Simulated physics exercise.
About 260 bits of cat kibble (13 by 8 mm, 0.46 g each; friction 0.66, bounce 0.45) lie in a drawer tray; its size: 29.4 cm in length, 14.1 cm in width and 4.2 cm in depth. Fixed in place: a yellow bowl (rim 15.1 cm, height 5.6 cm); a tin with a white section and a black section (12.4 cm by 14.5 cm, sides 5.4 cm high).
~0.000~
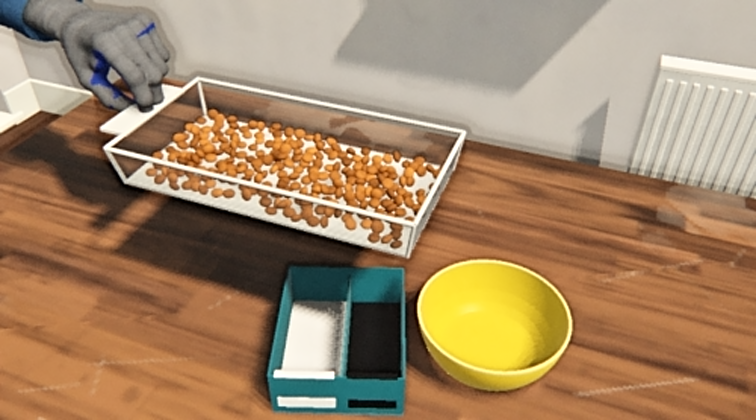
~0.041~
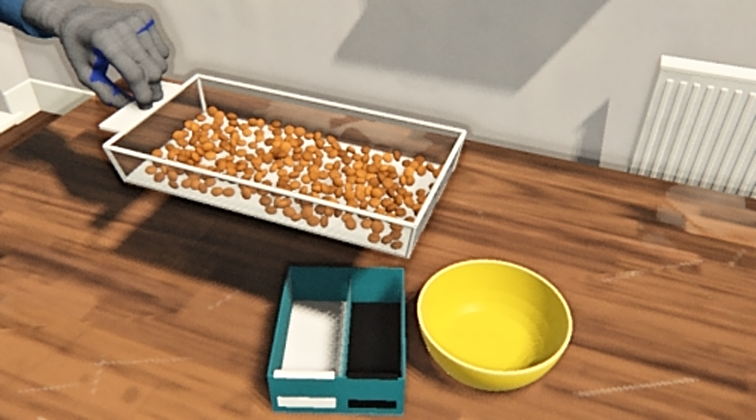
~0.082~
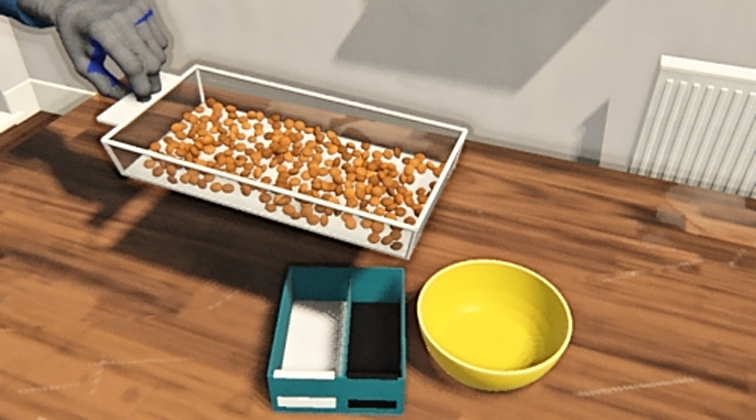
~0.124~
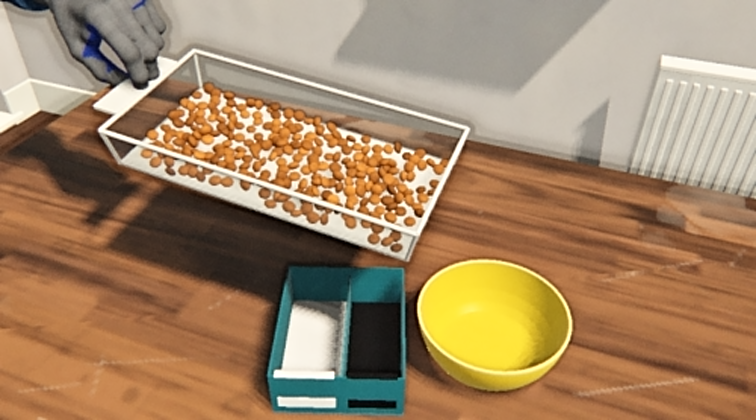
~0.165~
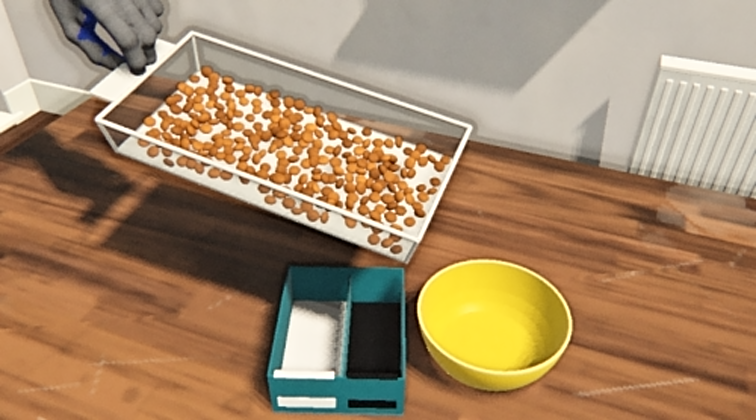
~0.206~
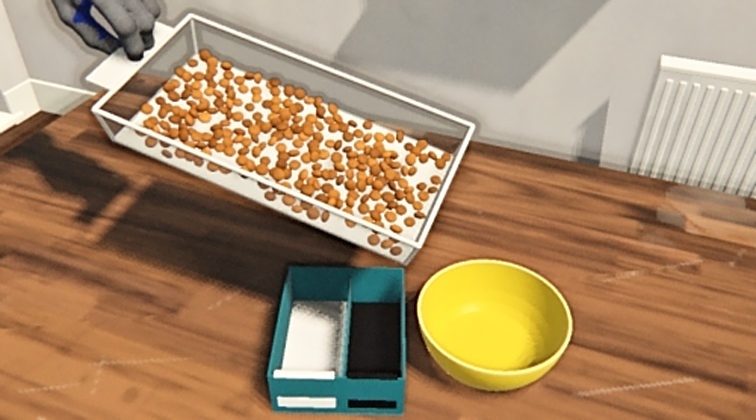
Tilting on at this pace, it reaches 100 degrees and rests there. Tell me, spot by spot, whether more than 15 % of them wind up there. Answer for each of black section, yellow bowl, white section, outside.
Black section: They do not; yellow bowl: They do not; white section: They do not; outside: They do.
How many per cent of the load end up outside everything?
Roughly 85 percent.
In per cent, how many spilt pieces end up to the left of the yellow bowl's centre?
I'd put it near 60 per cent of the spill.
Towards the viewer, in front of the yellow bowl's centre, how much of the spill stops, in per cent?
About 100 per cent.
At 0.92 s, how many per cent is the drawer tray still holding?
Close to 35 per cent of the load.
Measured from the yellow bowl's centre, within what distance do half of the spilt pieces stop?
Roughly 12 cm from the centre.
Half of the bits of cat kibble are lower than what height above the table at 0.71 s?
I'd put it at about 20 centimetres.
After 0.48 s, tilt 49 degrees; drawer tray 100 %; middle of all pieces near (308, 131).
After 0.71 s, tilt 76 degrees; drawer tray 100 %; middle of all pieces near (360, 204).
After 0.92 s, tilt 98 degrees; outside 30 %, drawer tray 35 %, yellow bowl 5 %, in the air 30 %; middle of all pieces near (421, 329).
After 1.13 s, tilt 100 degrees; outside 70 %, drawer tray 15 %, yellow bowl 5 %, black section 5 %, in the air 5 %; middle of all pieces near (448, 401).
At rest (2.2 s), outside 85 %, white section 0 %, drawer tray 5 %, yellow bowl 5 %, black section 5 %.
